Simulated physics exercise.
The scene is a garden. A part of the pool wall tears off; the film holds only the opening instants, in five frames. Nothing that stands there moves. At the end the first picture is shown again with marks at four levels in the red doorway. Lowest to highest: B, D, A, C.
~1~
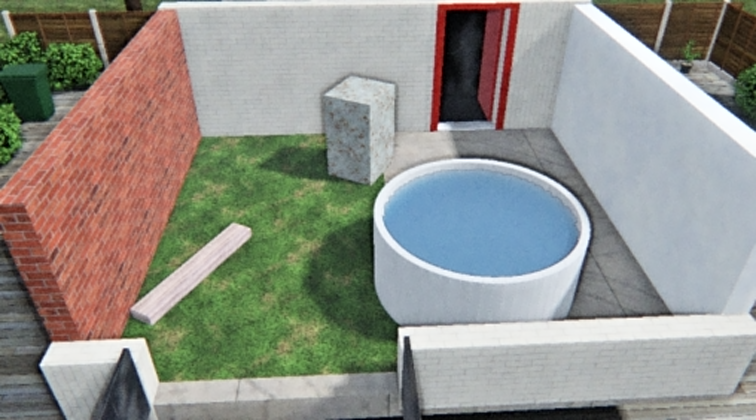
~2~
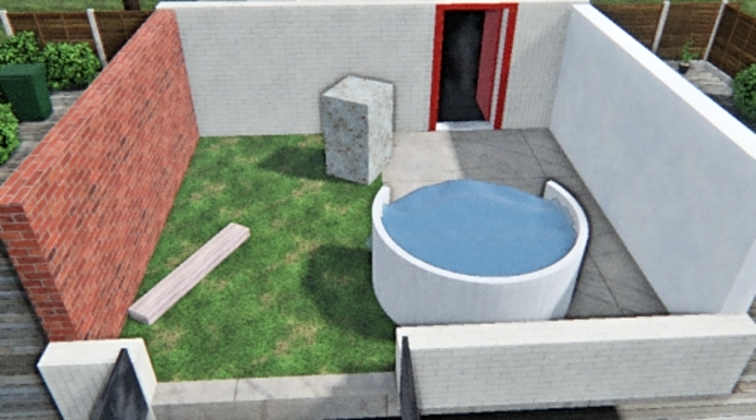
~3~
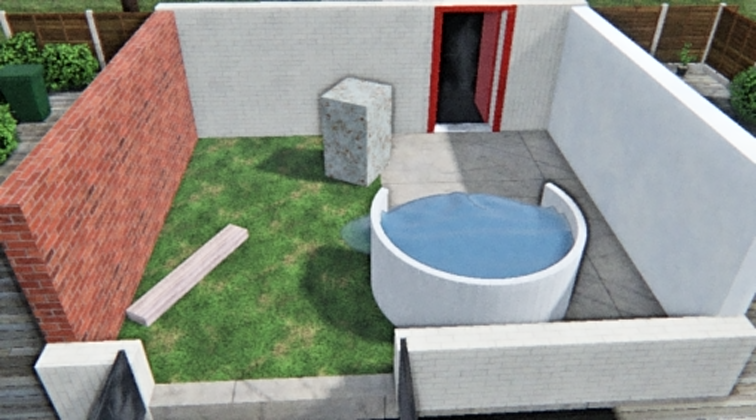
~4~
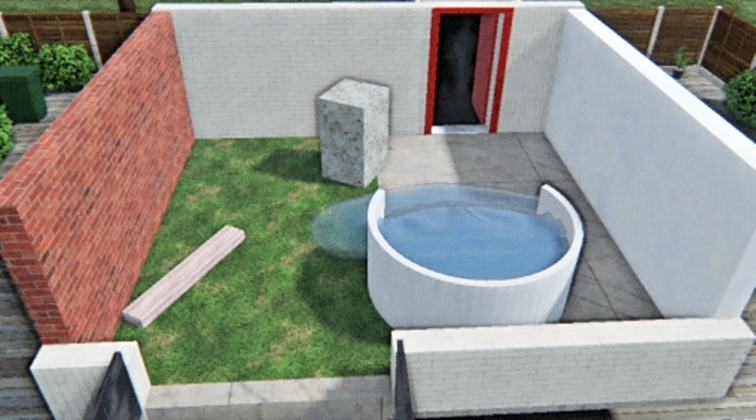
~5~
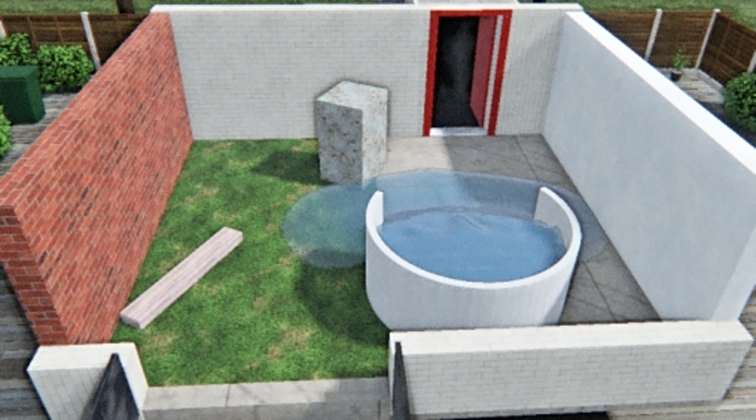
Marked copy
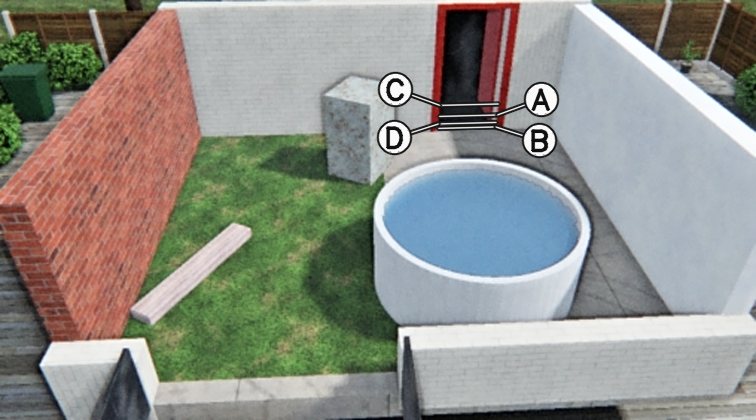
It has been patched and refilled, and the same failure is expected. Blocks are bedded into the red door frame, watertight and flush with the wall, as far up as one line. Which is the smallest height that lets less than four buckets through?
The answer is mark C.
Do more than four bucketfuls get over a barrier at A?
Yes, that goes wrong.
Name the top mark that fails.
It is A.
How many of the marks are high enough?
One.
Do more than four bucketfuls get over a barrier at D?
Yes, it does.
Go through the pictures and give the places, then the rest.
In the first frame, water in the pool at rest, its middle at (479, 218); foot of the red doorway at (466, 130); open gate at (272, 329).
In the second frame, water covers 3 % of the ground, its front hidden from here.
In the third frame, 7 % of the ground under water, visible out to (349, 234).
In the fourth frame, 15 % of the ground under water, visible out to (320, 218).
In the fifth frame, 25 % of the ground under water, visible out to (583, 202).
In white, A at (468, 115); B at (467, 127); C at (469, 104); D at (467, 123); from the bottom up B, D, A, C.
With A, about 10 bucketfuls get in.
With B, dozens of bucketfuls pour in.
With C, a splash gets over, under a bucket.
With D, dozens of bucketfuls pour in.
